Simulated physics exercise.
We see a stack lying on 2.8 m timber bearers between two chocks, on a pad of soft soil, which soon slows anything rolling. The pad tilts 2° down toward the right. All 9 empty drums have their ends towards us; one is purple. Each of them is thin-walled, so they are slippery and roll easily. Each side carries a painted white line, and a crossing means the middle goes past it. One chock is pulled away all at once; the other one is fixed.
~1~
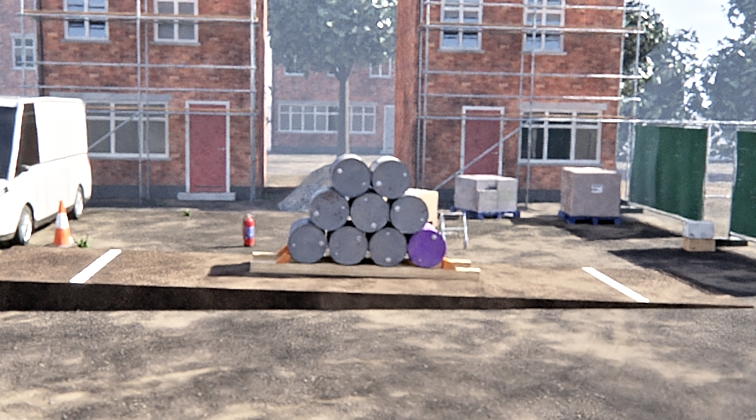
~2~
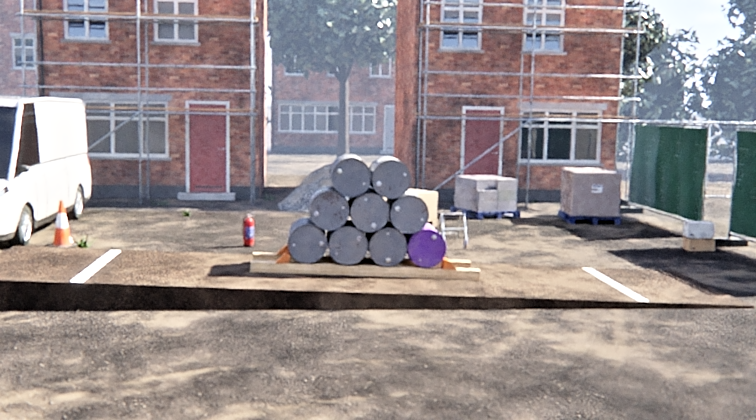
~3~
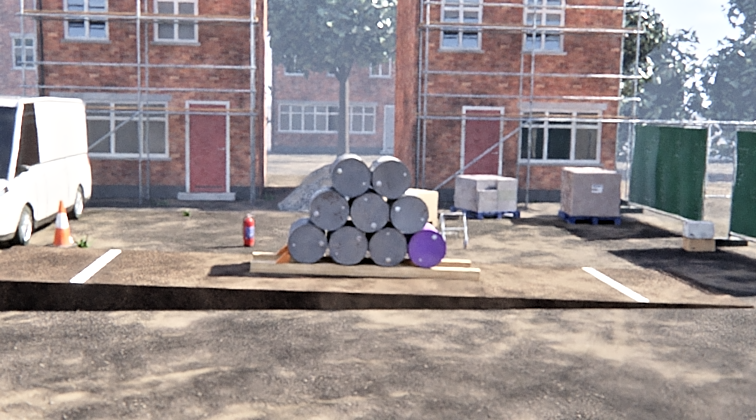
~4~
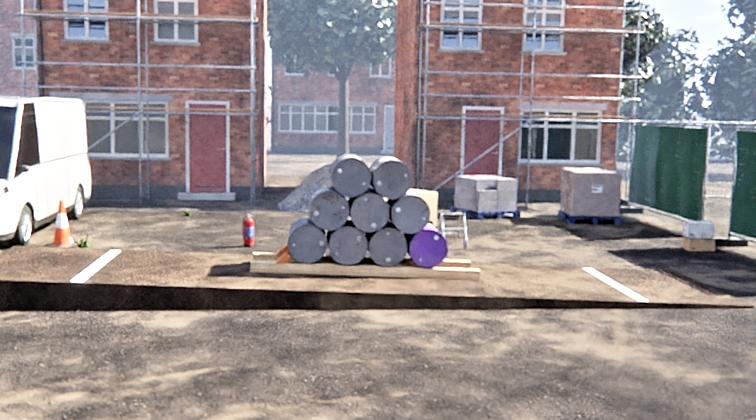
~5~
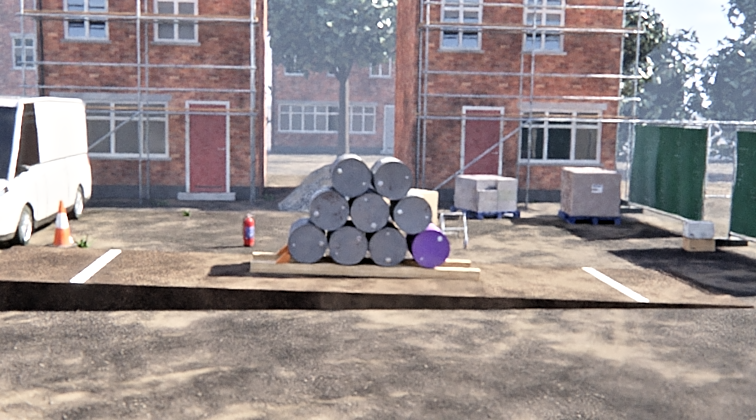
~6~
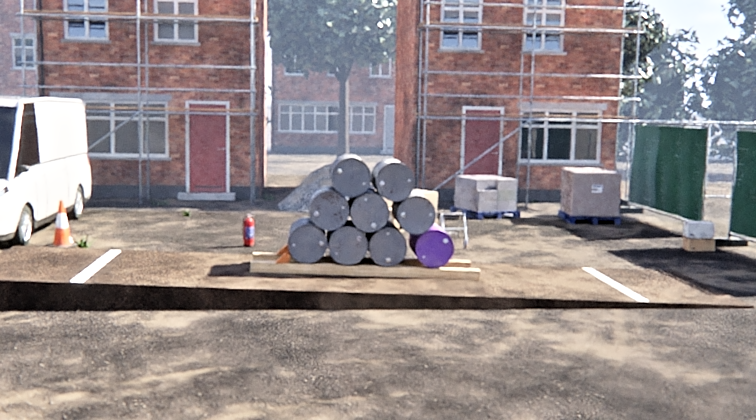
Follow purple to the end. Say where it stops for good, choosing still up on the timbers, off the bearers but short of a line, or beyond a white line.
It stops for good beyond a white line.
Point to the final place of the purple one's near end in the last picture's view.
Around (681, 269).
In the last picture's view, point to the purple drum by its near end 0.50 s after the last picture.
Position: About (463, 250).
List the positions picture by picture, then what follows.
In the first frame, purple (428, 249); both chocks in; lines at (95, 267) and (616, 285); the pad slopes 2° down to the right; 4 of the 9 form the bottom row.
In the second frame, purple (428, 249).
In the third frame, purple (428, 249); right chock gone.
In the fourth frame, purple (429, 249).
In the fifth frame, purple (431, 249).
In the sixth frame, purple (435, 249); lines at (95, 267) and (616, 285).
Another 0.5 s on from the last picture, purple is on the bearers, 25 cm from the bearers' right end, rolling right; 0 over a line so far.
Another 1.2 s on from the last picture, purple is off the bearers, 120 cm short of the right line, rolling right; 0 over a line so far.
Another 1.9 s on from the last picture, purple is off the bearers, 50 cm short of the right line, rolling right; 0 over a line so far.
Another 2.7 s on from the last picture, purple is past the right line; 1 over a line so far.
In the end (10.2 s after the last picture), purple is past the right line; 2 over a line so far.
